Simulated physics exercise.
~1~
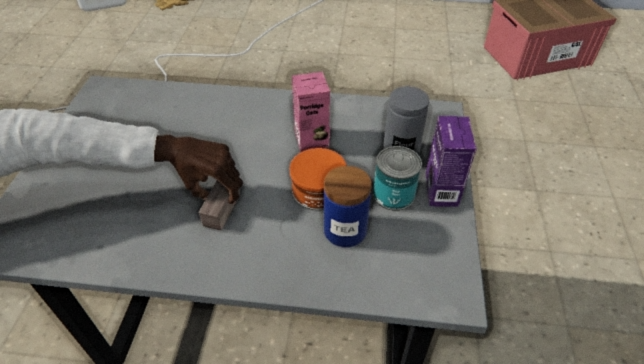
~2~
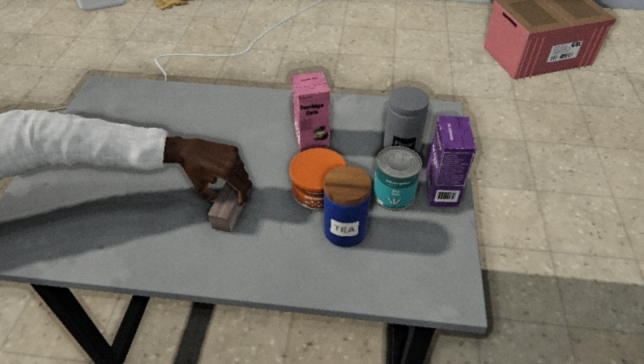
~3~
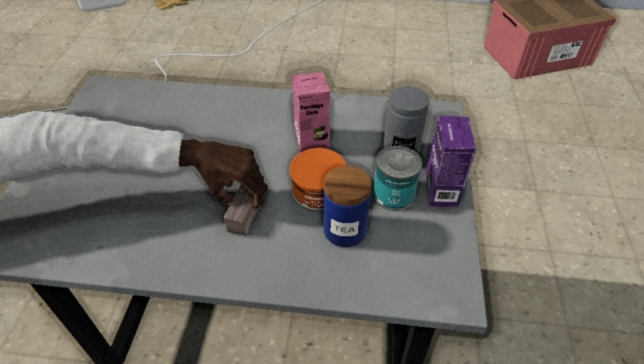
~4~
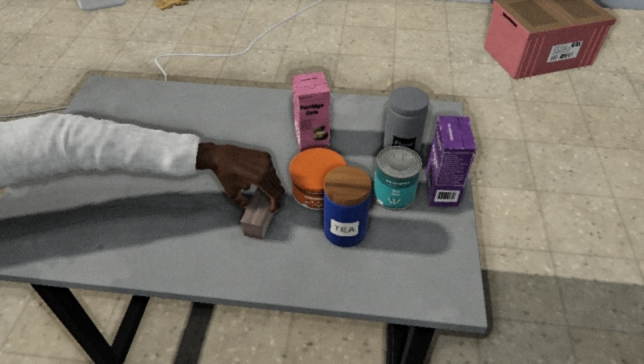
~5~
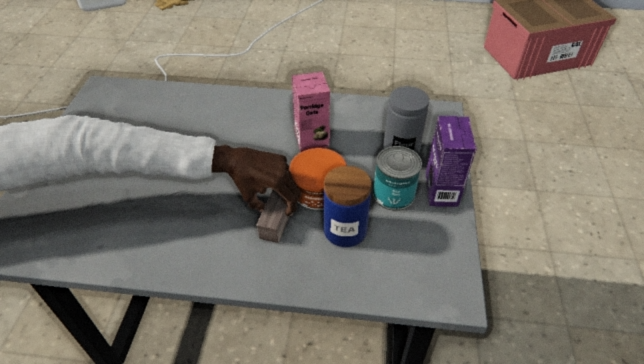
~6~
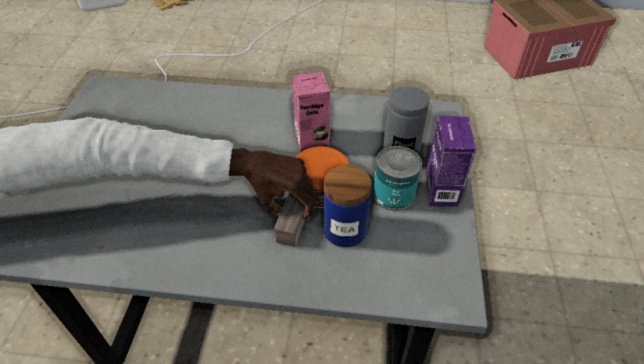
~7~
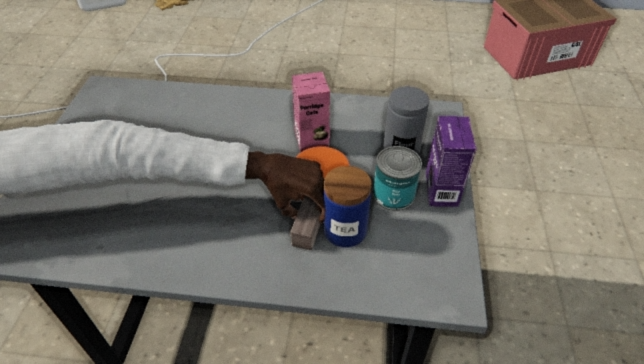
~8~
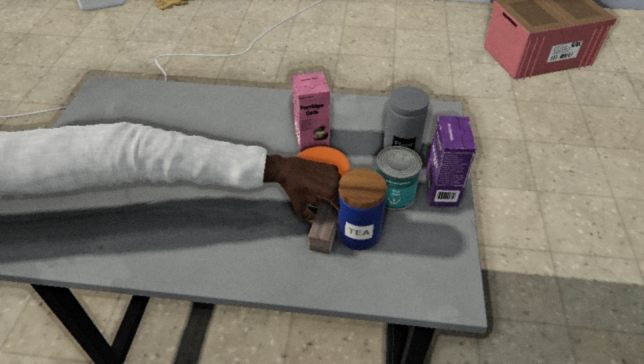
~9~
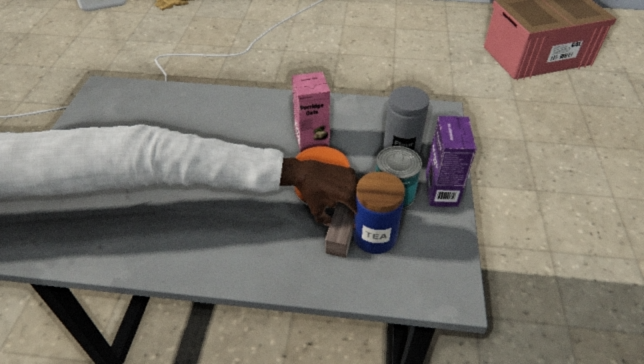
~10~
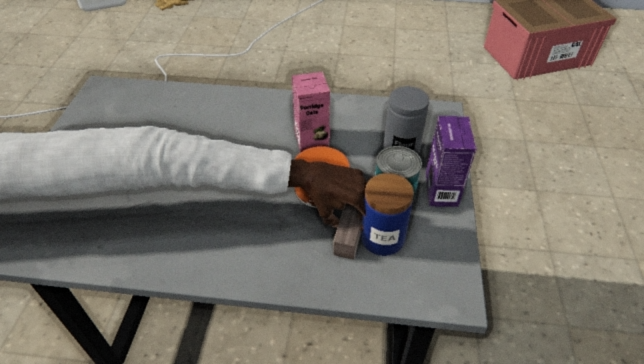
A hand in a white sleeve slides a small block rightward across a grey table toward a cluster of containers, meets the blue tea jar and pushes it a short way right, the jar ending upright beside the block while the other containers stay in place.
